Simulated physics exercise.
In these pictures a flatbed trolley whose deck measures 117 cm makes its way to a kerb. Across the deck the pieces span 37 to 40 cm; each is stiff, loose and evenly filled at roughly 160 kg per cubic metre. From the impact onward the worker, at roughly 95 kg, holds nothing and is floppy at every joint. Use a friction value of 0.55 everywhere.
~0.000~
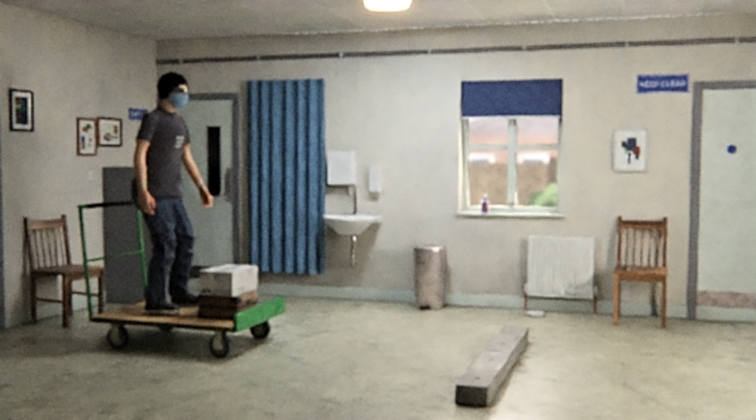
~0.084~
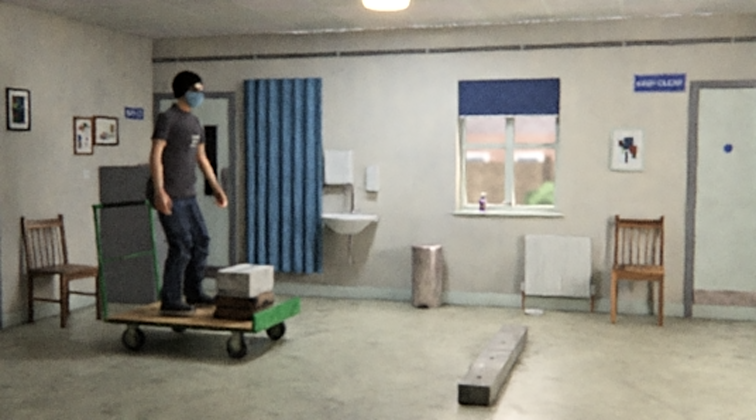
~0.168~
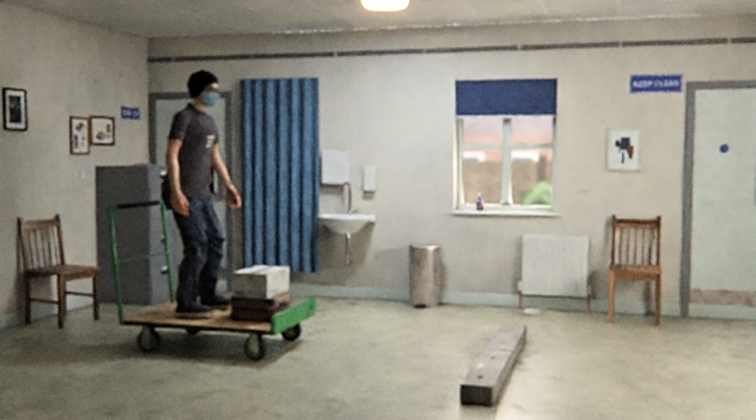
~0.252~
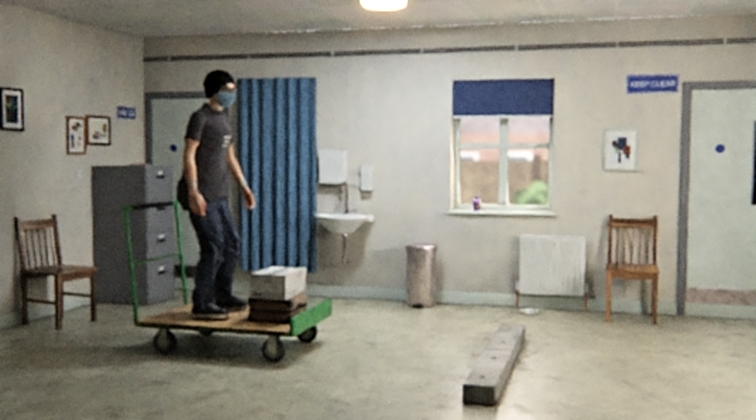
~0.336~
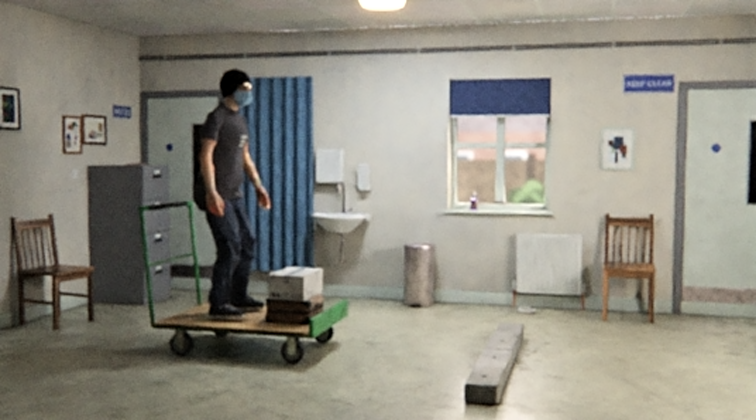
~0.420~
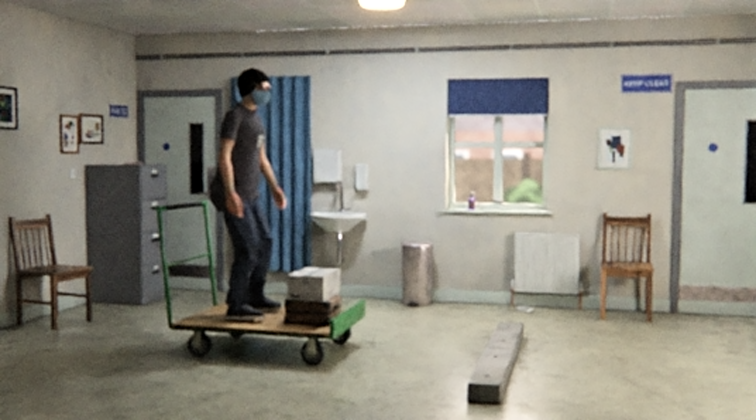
A flatbed trolley with a green frame rolls from left to right across a room, carrying a standing worker in a dark cap and face mask and a small stack of boxes, while a long low block lies on the floor.
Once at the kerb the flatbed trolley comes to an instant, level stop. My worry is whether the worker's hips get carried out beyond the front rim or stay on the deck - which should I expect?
Expect them to be carried beyond the front rim.
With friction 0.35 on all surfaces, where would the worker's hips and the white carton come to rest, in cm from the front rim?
Rest positions: Hips 110 cm beyond the rim; white 150 cm beyond the rim.
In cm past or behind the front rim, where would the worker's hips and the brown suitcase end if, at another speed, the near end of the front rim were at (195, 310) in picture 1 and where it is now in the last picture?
In that case the hips would end 60 cm past the front rim, and the brown item 30 cm behind it.
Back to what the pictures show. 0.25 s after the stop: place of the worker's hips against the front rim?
Behind the rim, near 50 cm.
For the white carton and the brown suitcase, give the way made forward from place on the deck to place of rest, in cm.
Forward shift, cm - white: 55; brown: 5.
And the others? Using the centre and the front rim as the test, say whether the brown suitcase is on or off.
End result - brown: Stays.
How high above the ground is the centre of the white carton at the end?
Some 10 cm up.
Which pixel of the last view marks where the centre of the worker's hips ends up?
End point: About (638, 367) px.
Impact comes at 1.07 s.
After 1.62 s the worker's hips are 48 cm behind the rim, near (430, 247) in the last picture's view.
After 2.07 s the worker's hips are 2 cm behind the rim, near (496, 241) in the last picture's view.
Final state at 5.1 s, past the rim, white carton and the worker's hips; behind it, brown suitcase.
